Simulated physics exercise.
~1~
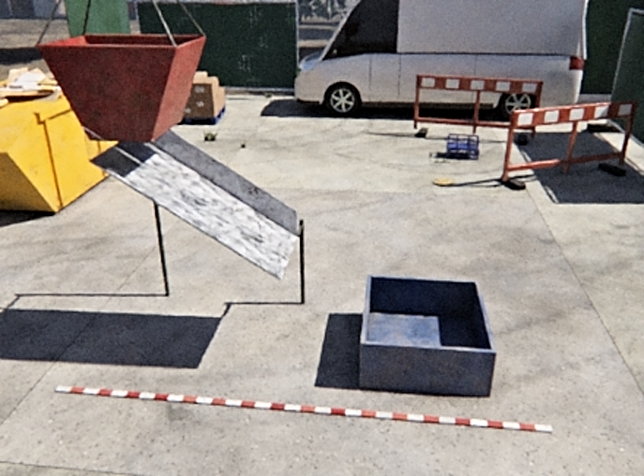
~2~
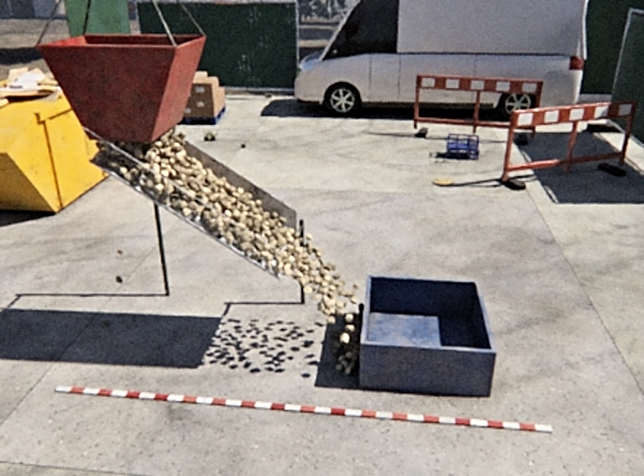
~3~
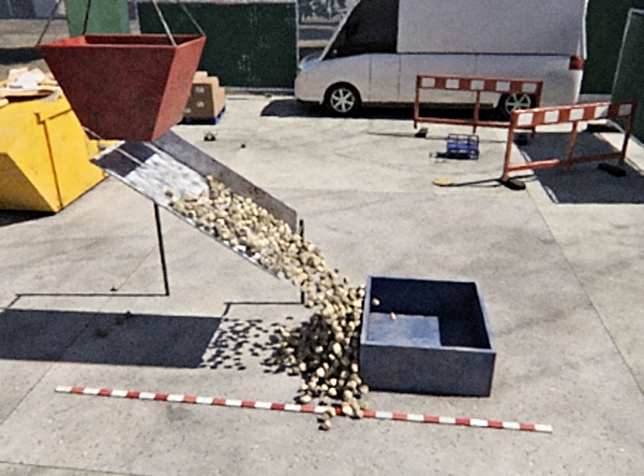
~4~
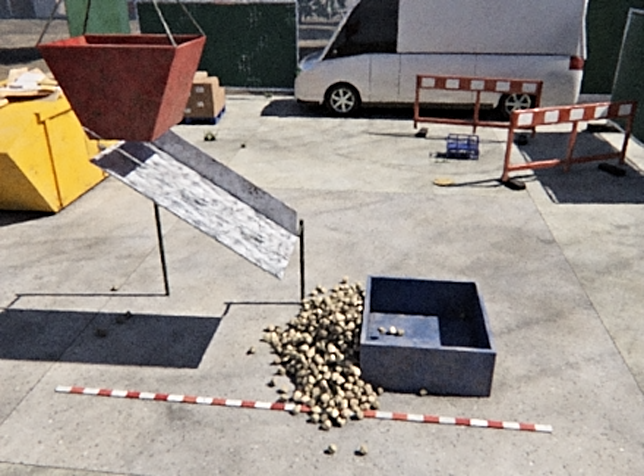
Stones pouring from a red hopper down a sloping steel chute, piling up left of a blue bin, with few landing inside.
